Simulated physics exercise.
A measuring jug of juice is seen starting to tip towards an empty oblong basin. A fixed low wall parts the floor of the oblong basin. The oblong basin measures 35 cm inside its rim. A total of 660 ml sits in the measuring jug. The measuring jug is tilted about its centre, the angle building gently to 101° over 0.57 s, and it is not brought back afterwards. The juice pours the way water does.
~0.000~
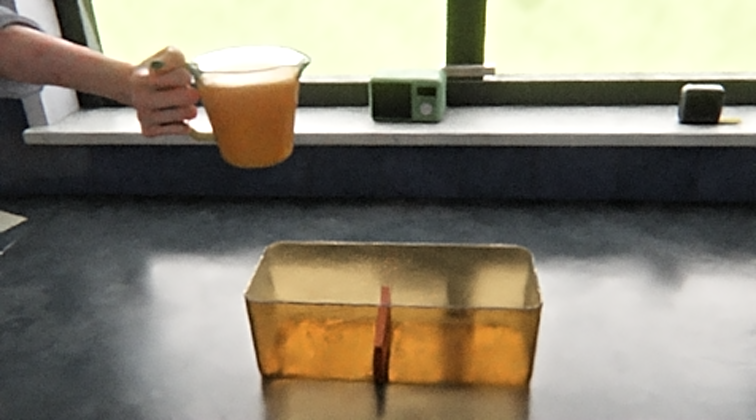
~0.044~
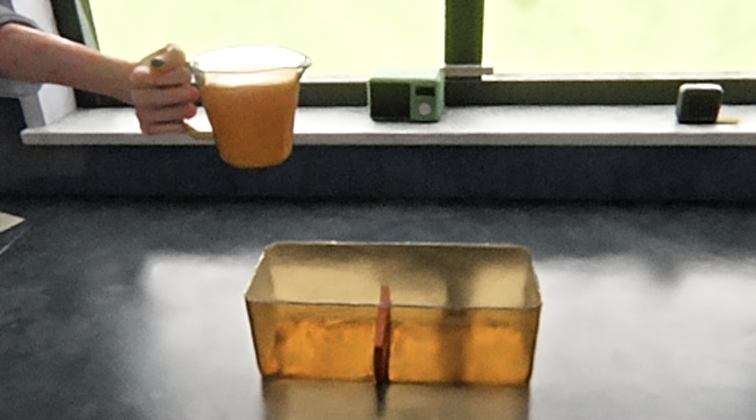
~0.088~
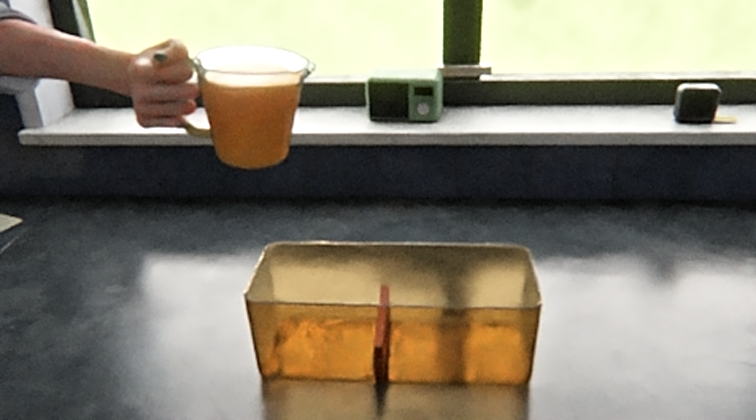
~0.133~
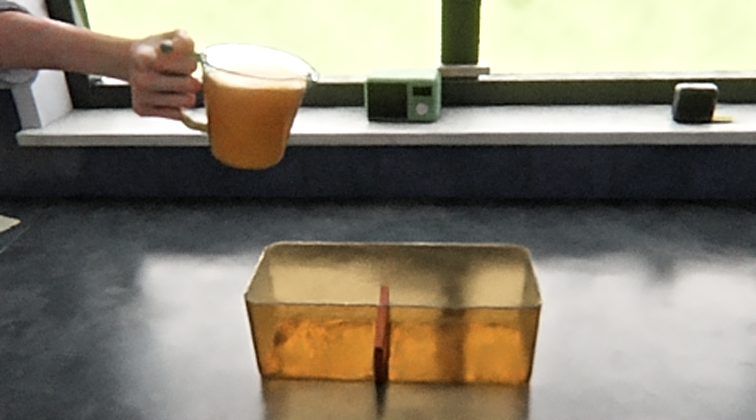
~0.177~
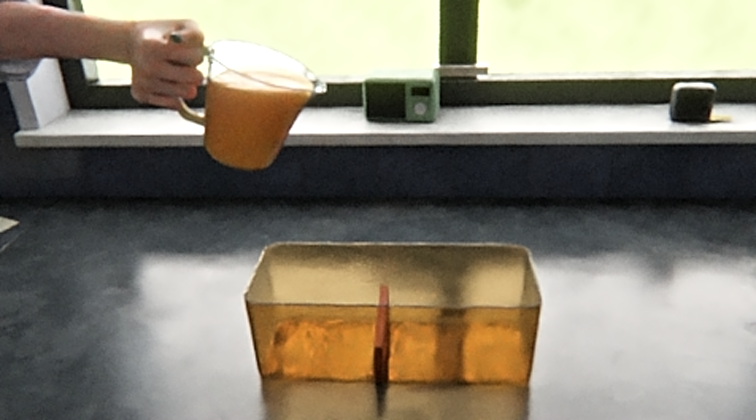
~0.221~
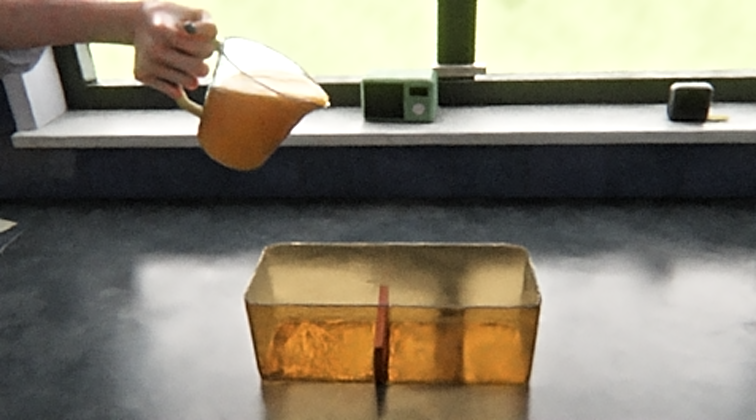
A hand reaching in from the left holds a clear measuring jug of cloudy orange juice above a dark, glossy counter, seen from the front and slightly above. Below it sits an oblong, amber-tinted see-through basin with a reddish divider, while a green radio-like box and a small dark object rest on the white windowsill behind. The hand tilts the jug gently, then further, to the right, and the juice slides toward its spout.
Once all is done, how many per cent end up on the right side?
Roughly 68 percent ends up on the right side.
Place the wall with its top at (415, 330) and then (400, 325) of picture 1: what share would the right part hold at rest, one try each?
Roughly 10 per cent, then 40 per cent.
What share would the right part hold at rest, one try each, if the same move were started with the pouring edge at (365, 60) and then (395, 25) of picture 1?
Respectively 90 and 85 %.
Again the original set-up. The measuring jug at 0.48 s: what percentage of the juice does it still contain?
About 46 per cent.
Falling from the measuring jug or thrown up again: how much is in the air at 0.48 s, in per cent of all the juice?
Around 44 in a hundred.
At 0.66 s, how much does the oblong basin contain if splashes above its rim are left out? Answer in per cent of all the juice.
About 68 per cent.
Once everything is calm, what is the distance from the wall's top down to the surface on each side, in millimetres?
Looks like roughly 46 mm on the left and roughly 36 mm on the right.
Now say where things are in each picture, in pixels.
In the first frame, tilt 0°; pouring edge (312, 59); surface from (203, 73) to (299, 72); the oblong basin's rim runs from (256, 270) to (536, 277); the wall's top is at (382, 315).
In the second frame, tilt 2°; pouring edge (313, 61); surface from (203, 73) to (299, 73).
In the third frame, tilt 6°; pouring edge (317, 67); surface from (205, 71) to (301, 76).
In the fourth frame, tilt 13°; pouring edge (322, 77); surface from (208, 71) to (307, 79).
In the fifth frame, tilt 22°; pouring edge (327, 89); surface from (212, 76) to (315, 84).
In the sixth frame, tilt 33°; pouring edge (330, 105); surface from (214, 86) to (326, 96); 1 per cent is over the edge.
After 0.48 s the tilt is 94° and 45 per cent is still to pour, 0 is left of the wall and 11 right of it.
After 0.66 s the tilt is 101° and 9 per cent is still to pour, 18 is left of the wall and 50 right of it.
After 0.86 s the tilt is 101° and 1 per cent is still to pour, 25 is left of the wall and 68 right of it.
After 1.07 s the tilt is 101° and 0 per cent is still to pour, 28 is left of the wall and 68 right of it.
In the end 29 per cent lies left of the wall, 68 right of it and 3 outside.
